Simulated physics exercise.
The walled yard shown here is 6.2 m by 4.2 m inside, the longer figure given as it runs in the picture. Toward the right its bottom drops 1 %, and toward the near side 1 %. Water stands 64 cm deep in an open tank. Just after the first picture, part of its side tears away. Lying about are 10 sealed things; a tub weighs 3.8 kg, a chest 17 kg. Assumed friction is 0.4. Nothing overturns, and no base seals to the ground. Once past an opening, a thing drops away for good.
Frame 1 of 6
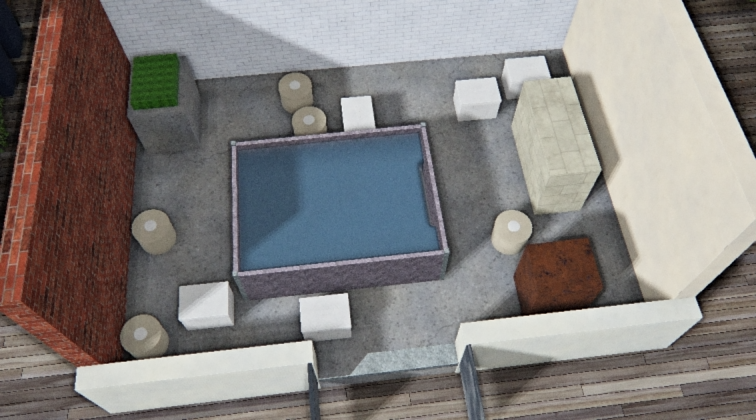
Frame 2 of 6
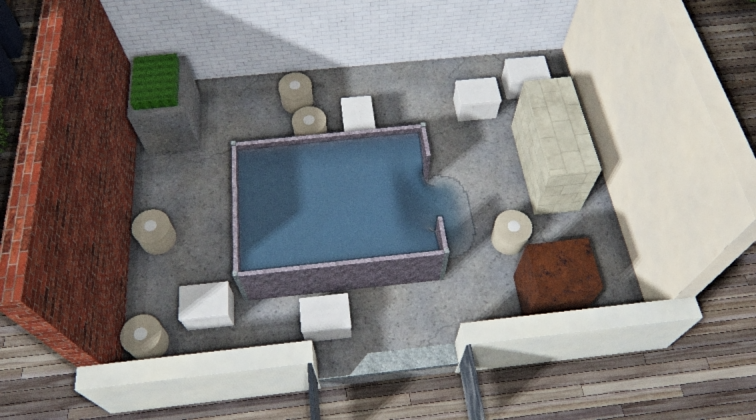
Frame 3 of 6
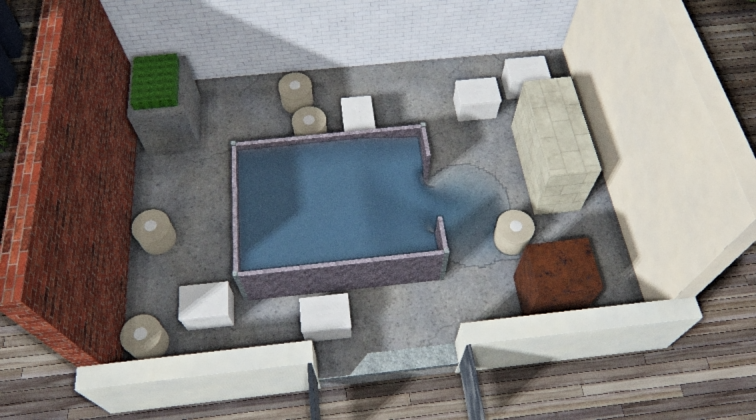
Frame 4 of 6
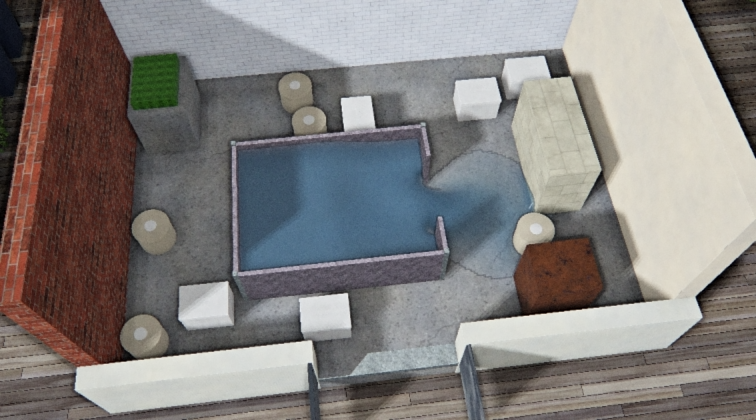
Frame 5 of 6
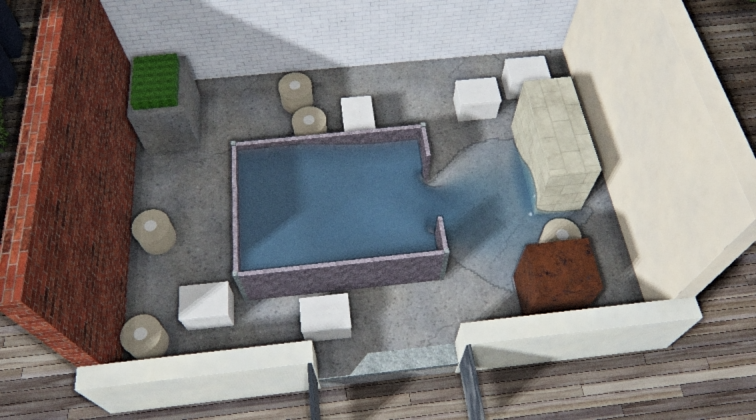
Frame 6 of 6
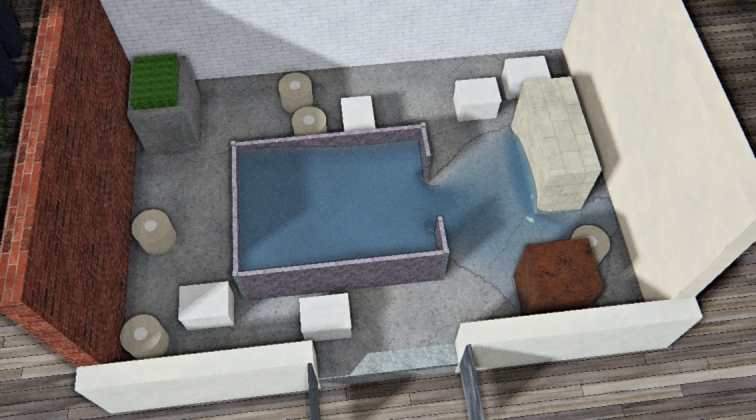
At first, a rectangular tank holds blue water in a walled yard scattered with pale round tubs and white boxes. Then its right side opens and water fans out across the ground, reaching a pale block, while the nearest tub slides right and passes behind a rusty-brown block, emerging beyond it.
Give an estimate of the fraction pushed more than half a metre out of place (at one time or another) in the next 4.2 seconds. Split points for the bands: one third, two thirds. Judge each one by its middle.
My call: One third to two thirds.
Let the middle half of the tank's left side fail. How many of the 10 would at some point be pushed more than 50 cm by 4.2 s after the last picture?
Then 7.
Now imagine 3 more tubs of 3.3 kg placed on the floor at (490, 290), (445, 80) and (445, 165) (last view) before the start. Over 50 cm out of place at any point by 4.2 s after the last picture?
So it's gets above, then gets above, then stays below.
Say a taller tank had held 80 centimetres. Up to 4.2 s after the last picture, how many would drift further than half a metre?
Then 7 of them.
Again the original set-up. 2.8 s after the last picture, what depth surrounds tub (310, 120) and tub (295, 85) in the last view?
2 and 6 cm.
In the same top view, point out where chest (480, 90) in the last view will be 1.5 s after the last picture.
Look about (415, 62).
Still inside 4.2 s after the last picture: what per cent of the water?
Still held: Near 98 %.
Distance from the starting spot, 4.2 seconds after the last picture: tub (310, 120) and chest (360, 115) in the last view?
In turn: 40 cm, 30 cm.
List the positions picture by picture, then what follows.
The first picture shows a tub at (513, 226), on the bottom; a chest at (478, 90), on the bottom; 3.8 m2 under water; 0 of 10 have shifted.
The second picture shows a tub at (513, 226) rests on the ground; a chest at (478, 90) rests on the ground; 4.4 m2 under water; 0 of 10 have shifted.
The third picture shows a tub at (515, 226), on the bottom; a chest at (478, 90) rests on the ground; 5.0 m2 under water; 0 of 10 have shifted.
The fourth picture shows a tub at (536, 229), on the bottom, 27 cm from its start; a chest at (478, 90) rests on the ground; water covers 5.8 m2; 1 of 10 have shifted.
The fifth picture shows a tub at (562, 235) rests on the ground, 58 cm from its start; a chest at (478, 90), on the bottom; 6.3 m2 under water; 1 of 10 have shifted.
The sixth picture shows a tub at (591, 242) rests on the ground, 93 cm from its start; a chest at (478, 90), on the bottom; 6.9 m2 under water; 1 of 10 have shifted.
Then, 0.4 s after the last picture 1 of 10 are over 50 cm from their spots; 1 afloat.
Then, 1.5 s after the last picture 2 of 10 are over 50 cm from their spots; 1 afloat.
Then, 2.8 s after the last picture 2 of 10 are over 50 cm from their spots; 2 afloat.
Then, 4.2 s after the last picture 5 of 10 are over 50 cm from their spots, and 5 have been at some point; 4 afloat.
